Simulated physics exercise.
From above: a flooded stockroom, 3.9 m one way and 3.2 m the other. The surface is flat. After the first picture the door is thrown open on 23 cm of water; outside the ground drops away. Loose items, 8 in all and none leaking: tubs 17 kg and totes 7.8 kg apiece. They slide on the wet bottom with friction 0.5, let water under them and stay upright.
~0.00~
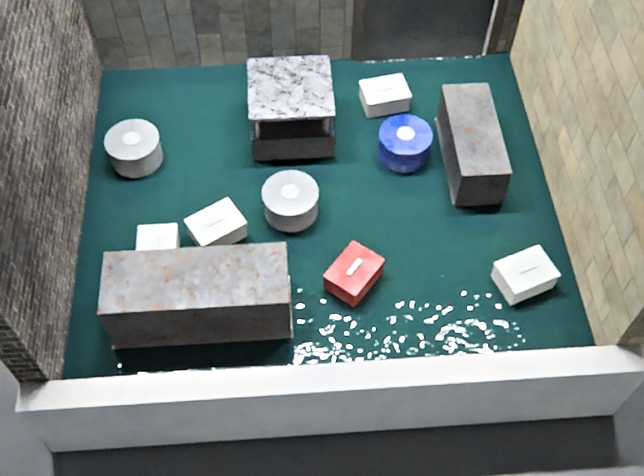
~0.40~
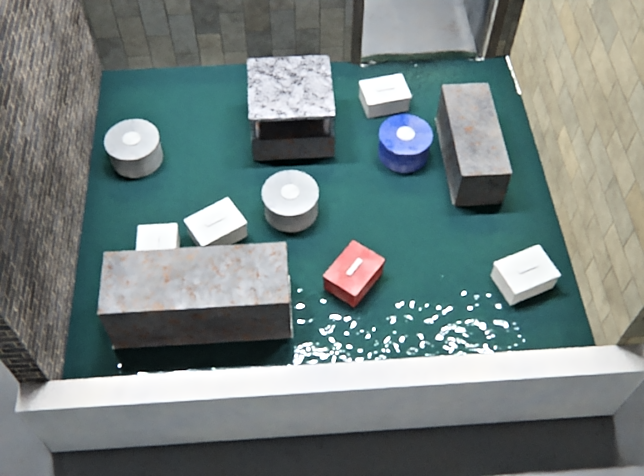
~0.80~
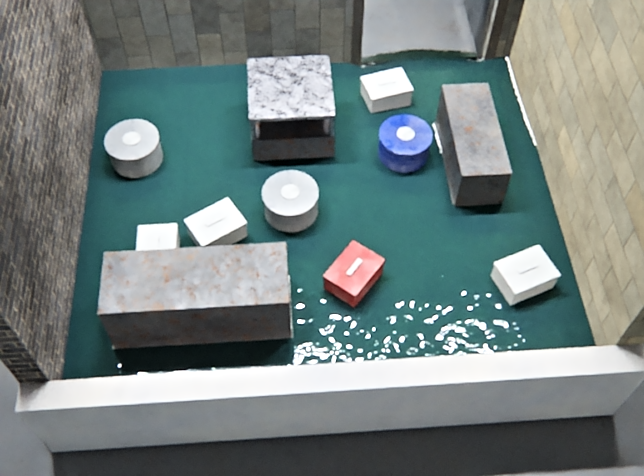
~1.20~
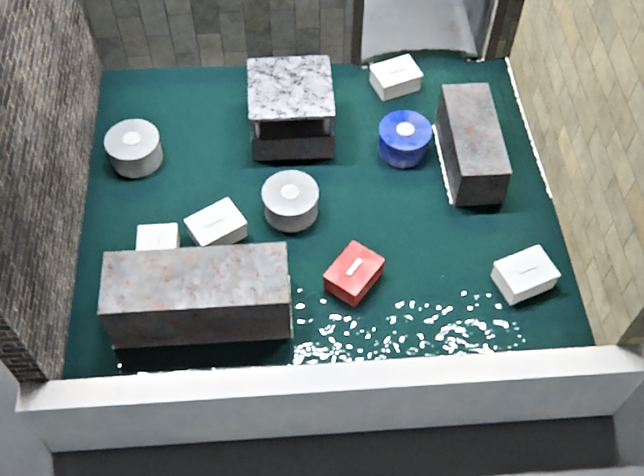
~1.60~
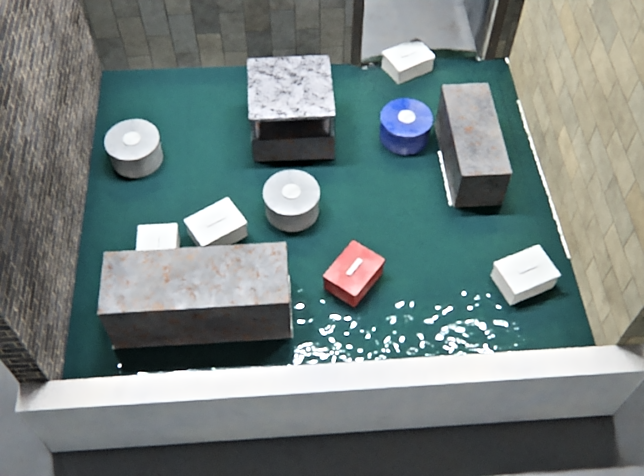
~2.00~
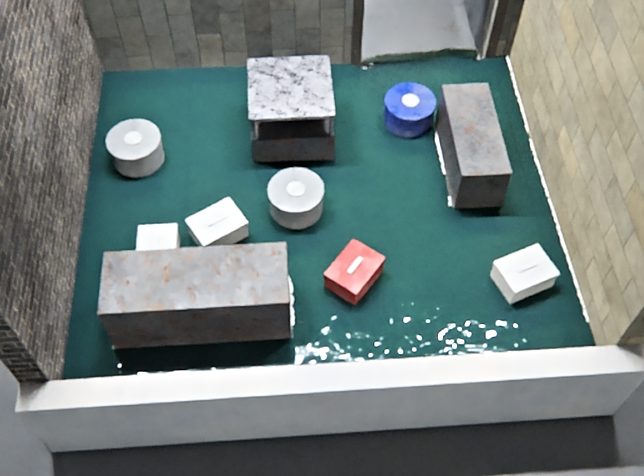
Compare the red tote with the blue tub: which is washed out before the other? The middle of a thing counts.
It is the blue one that leaves first.
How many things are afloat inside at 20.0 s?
I count 1.
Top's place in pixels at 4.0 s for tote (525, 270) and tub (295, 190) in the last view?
Near (534, 227) and (343, 165).
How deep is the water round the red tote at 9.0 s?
Roughly 13 cm.
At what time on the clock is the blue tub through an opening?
At about 3.5 s.
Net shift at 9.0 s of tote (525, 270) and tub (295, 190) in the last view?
In that order: 250 cm, washed out.
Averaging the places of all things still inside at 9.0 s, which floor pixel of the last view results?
Around (322, 183).
After 4.0 s the red tote is near (374, 239), 0.3 m from its start, afloat; the blue tub has gone out (at 3.3 s); 2 of 8 are out; 6 afloat.
After 9.0 s the red tote is near (410, 194), 0.9 m from its start, afloat; the blue tub has gone out (at 3.3 s); 3 of 8 are out; 5 afloat.
After 16.0 s the red tote has gone out (at 14.3 s); the blue tub has gone out (at 3.3 s); 5 of 8 are out; 2 afloat.
After 20.0 s the red tote has gone out (at 14.3 s); the blue tub has gone out (at 3.3 s); 6 of 8 are out; 1 afloat.
